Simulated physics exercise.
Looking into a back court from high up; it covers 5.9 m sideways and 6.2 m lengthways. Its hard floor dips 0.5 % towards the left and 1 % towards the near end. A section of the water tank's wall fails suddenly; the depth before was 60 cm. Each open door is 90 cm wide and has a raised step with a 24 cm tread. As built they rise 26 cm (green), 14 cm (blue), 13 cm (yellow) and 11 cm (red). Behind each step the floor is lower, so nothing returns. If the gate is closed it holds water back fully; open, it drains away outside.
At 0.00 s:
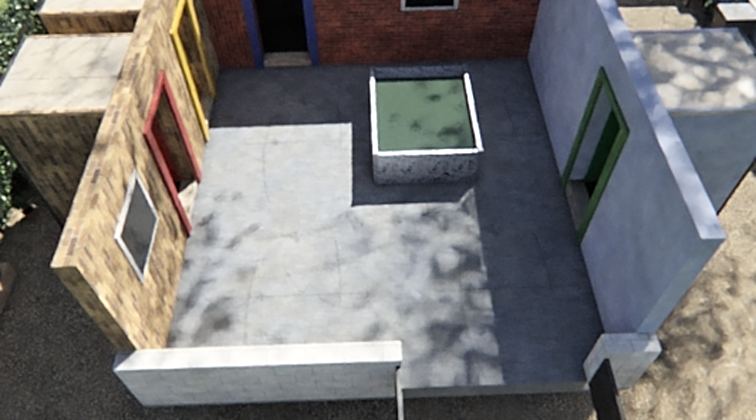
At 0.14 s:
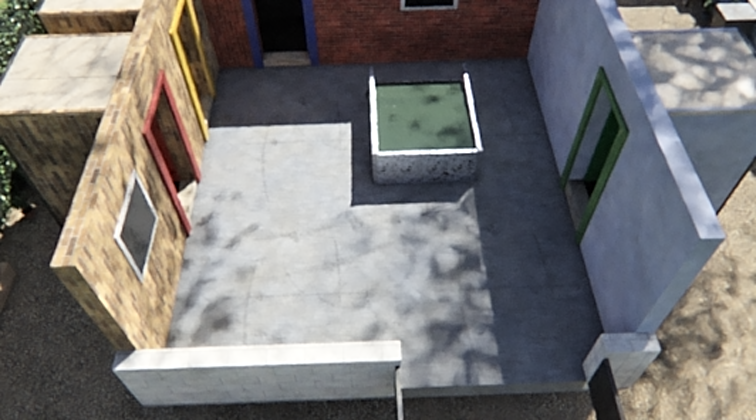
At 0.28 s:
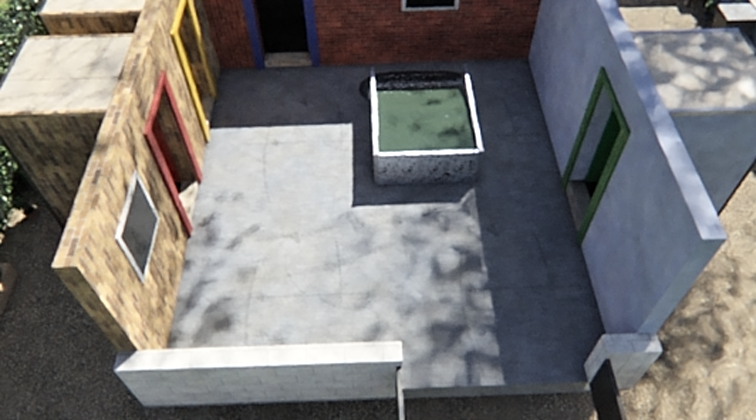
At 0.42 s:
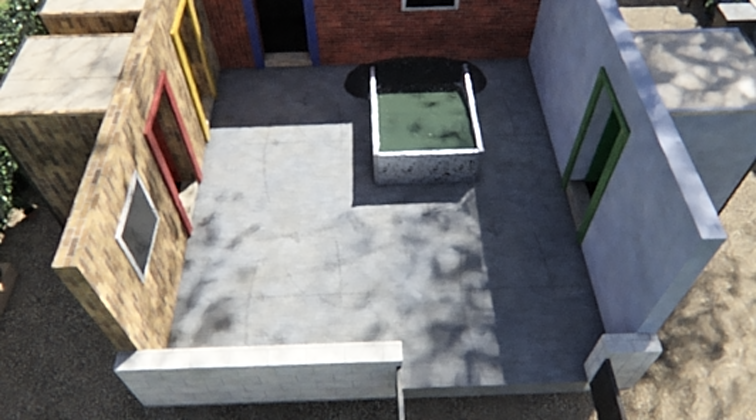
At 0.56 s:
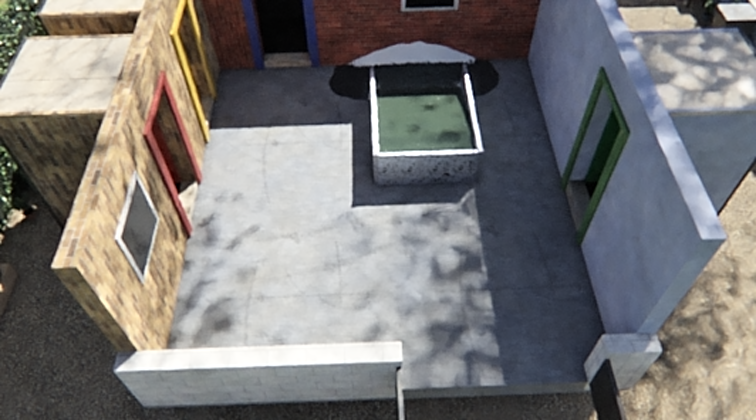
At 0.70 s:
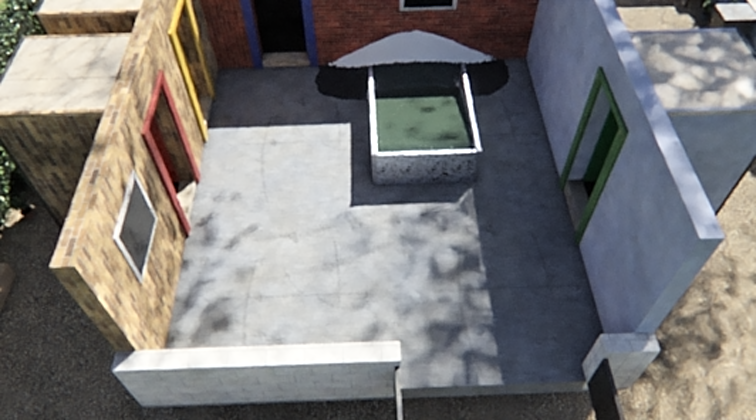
A raised water tank in a walled court leaks dark water from its far side, spreading outward.
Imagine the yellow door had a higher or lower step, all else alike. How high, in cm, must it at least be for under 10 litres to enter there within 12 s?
Close to 16 cm is just enough.
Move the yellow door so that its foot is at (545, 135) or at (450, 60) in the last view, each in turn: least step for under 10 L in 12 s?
About 6.0 and 33 cm.
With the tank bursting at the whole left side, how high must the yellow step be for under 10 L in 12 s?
About 26 cm.
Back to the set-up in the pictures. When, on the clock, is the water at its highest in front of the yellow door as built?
Around 2.6 s.
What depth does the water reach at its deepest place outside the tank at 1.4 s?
About 42 cm.
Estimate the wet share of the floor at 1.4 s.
Near 15 per cent is wet.
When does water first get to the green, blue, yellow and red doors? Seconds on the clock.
Arrival: Green 2.6 s, blue 1.0 s, yellow 2.0 s, red 2.8 s.
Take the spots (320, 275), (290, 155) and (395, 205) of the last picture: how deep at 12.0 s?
In that order: 5, 2 and 3 cm.
After 1.4 s water covers 15 % of the floor, deepest (42 cm) near (398, 65); it has not reached the yellow door.
After 3.0 s water covers 40 % of the floor, deepest (26 cm) near (524, 73); 20 cm at the yellow door, 12 litres in over its 13 cm step.
After 12.0 s water covers 90 % of the floor, deepest (8 cm) near (165, 353); 4 cm at the yellow door, 29 litres in over its 13 cm step.
At the yellow door as built, the water arrived by 2.0 s and peaked near 20 cm at 2.6 s.
With a step of 14 cm, 22 litres would have come in within the 12 s; with 19 cm, 3 litres. So under 10 litres takes about 16 cm.
